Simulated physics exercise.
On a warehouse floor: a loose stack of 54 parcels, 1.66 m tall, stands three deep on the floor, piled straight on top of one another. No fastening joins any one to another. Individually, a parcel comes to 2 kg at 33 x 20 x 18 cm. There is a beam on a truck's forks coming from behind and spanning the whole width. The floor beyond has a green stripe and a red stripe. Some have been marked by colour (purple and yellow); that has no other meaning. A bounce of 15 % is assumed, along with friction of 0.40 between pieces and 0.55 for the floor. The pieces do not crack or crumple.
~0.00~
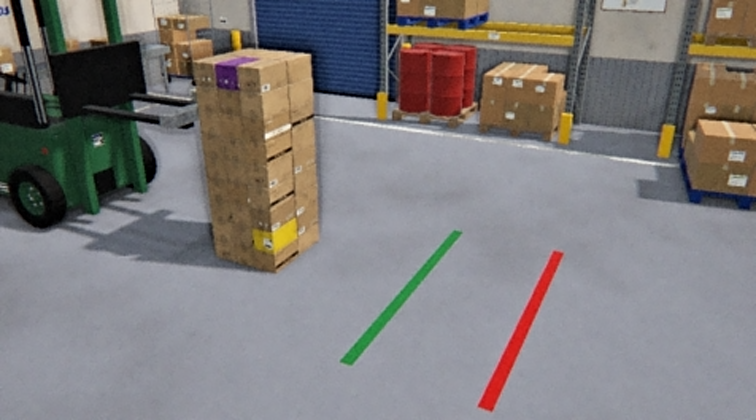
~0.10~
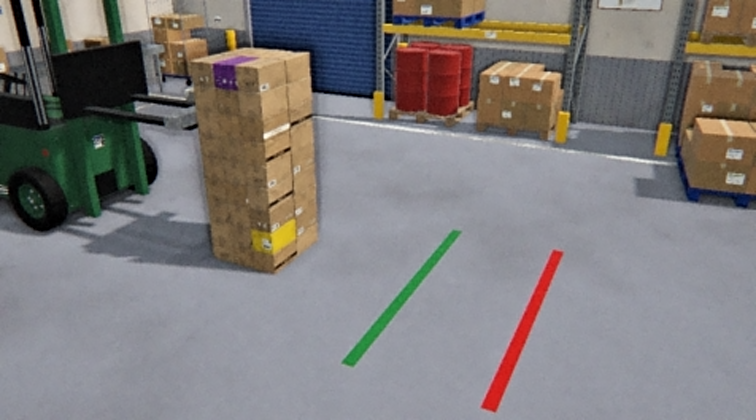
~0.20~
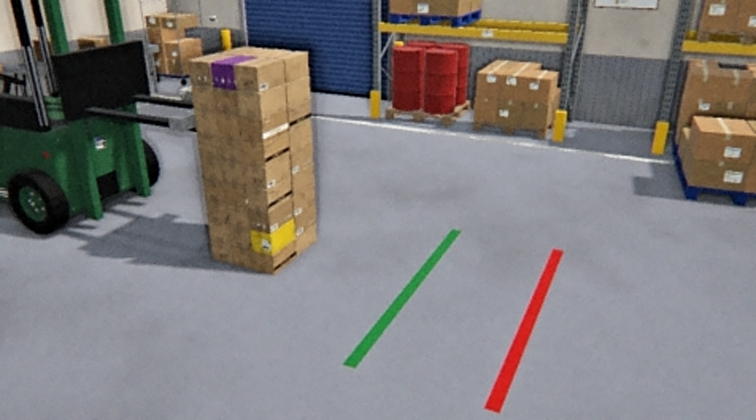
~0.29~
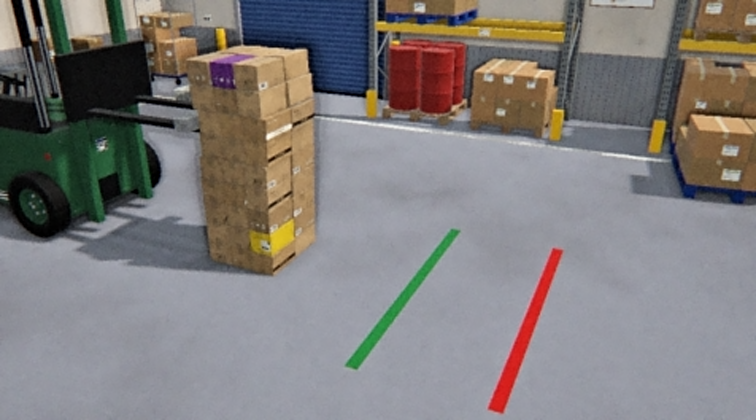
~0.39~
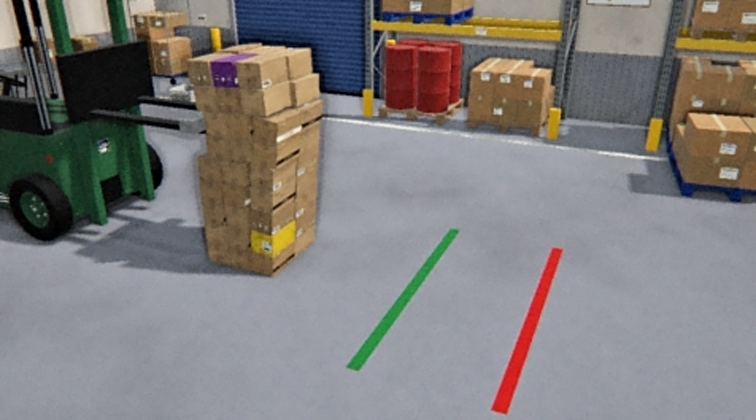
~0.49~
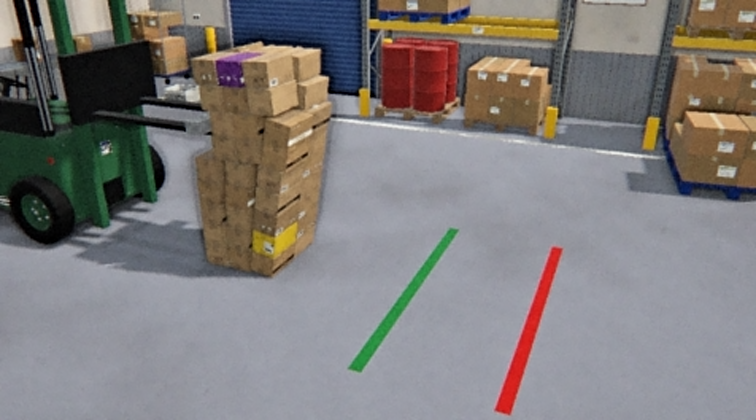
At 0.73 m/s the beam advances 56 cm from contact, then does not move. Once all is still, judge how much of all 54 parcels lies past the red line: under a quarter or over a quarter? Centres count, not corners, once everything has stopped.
I would say less than a quarter.
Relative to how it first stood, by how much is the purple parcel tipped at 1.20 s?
Near 60 degrees from where it started.
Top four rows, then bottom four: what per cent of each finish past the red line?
I'd put the top at 20 per cent and the bottom at 0 per cent.
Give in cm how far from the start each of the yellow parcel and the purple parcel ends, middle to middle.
The yellow one ends 50 cm from its start and the purple one 250 cm.
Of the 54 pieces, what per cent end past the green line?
Around 30 %.
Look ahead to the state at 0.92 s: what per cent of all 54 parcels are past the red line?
0 %.
After 0.66 s, none of the 54 parcels past the red line, 49 disturbed; yellow parcel leaning 20°; purple parcel shifted 24 cm.
After 0.92 s, none of the 54 parcels past the red line, 49 disturbed; yellow parcel leaning 43°; purple parcel leaning 28°.
After 1.20 s, none of the 54 parcels past the red line, 48 disturbed; yellow parcel on its side; purple parcel leaning 57°, 52 cm lower.
After 1.64 s, 3 of the 54 parcels past the red line; purple parcel upside down; yellow parcel on its side.
At rest (3.0 s), 4 of the 54 parcels past the red line; purple parcel upside down; yellow parcel on its side. That is 7 per cent. As the last picture would show them, middles, purple parcel near (516, 293), yellow parcel near (318, 266).
